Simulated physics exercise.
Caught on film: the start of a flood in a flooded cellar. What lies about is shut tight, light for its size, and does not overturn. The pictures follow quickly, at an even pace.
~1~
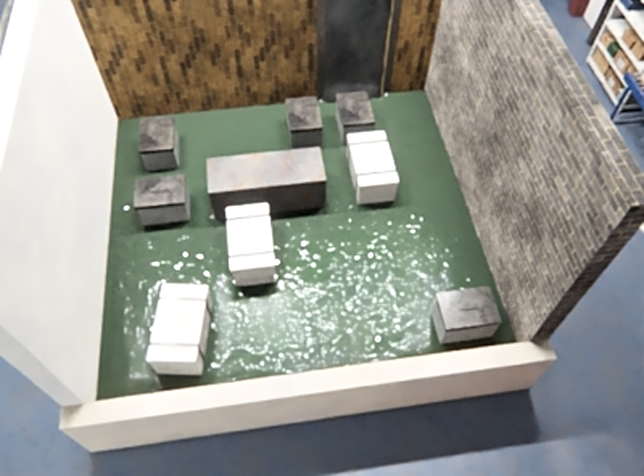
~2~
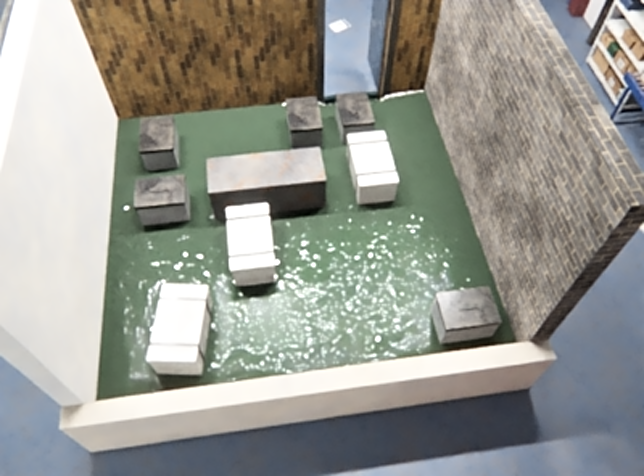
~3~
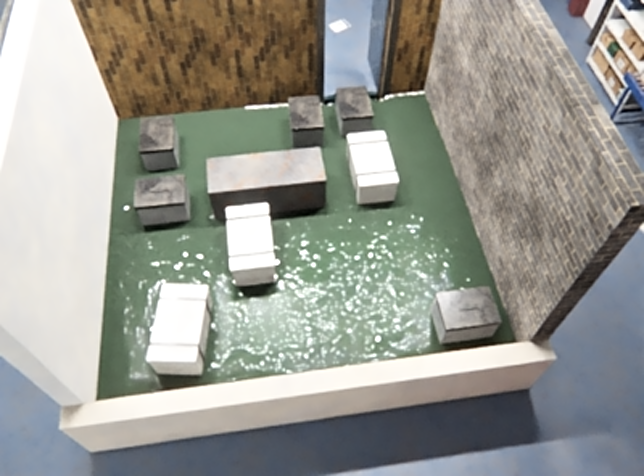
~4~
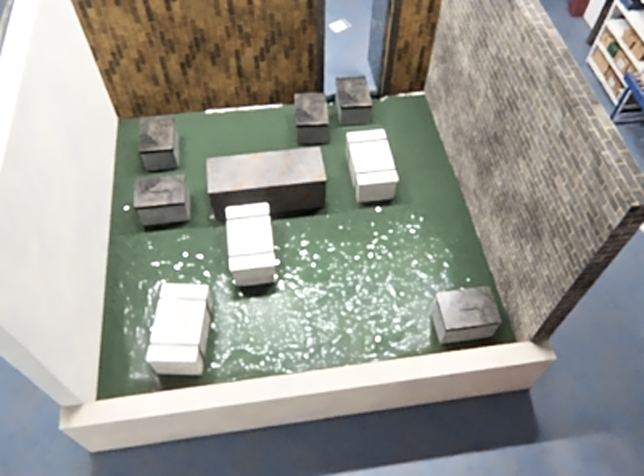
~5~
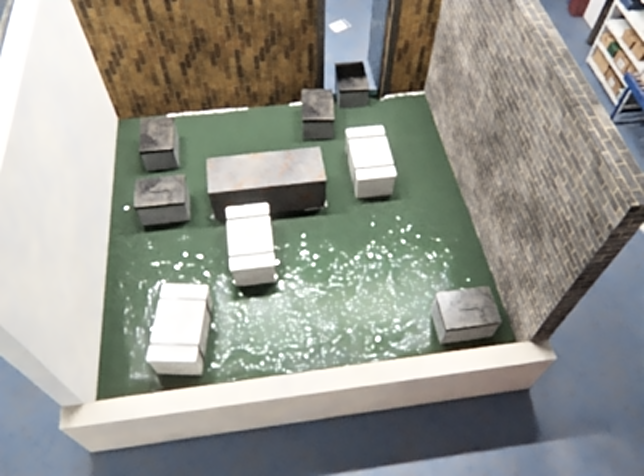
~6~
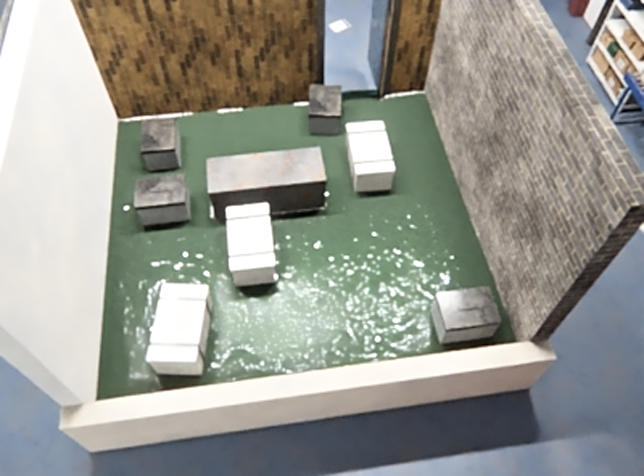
Doorway opening at the back of a flooded cellar, one dark box drifting out through it, another floating closer behind.
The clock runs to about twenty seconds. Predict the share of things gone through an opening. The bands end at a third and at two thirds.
Share: From one to two thirds.
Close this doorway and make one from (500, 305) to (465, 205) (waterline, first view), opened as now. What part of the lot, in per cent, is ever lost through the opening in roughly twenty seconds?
Some 60 per cent.
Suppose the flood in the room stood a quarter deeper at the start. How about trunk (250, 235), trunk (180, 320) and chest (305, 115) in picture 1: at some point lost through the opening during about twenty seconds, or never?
In that order: Kept in, inside, gone.
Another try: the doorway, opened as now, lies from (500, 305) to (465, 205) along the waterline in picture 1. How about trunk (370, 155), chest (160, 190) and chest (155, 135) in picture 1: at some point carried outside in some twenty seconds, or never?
In turn: Washed out, still in, left behind.
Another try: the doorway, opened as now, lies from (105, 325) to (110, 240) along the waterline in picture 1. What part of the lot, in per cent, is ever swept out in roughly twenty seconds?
Close to 50 %.
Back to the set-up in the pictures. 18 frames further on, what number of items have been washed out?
I count 3.
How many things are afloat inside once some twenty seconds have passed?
3 of them.
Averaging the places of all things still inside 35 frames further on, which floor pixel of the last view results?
At about (320, 212).
A moment on, 2 of 8 are out; 6 afloat.
Next, 3 of 8 are out; 5 afloat.
Later, 3 of 8 are out; 5 afloat.
In the end, 4 of 8 are out; 3 afloat.
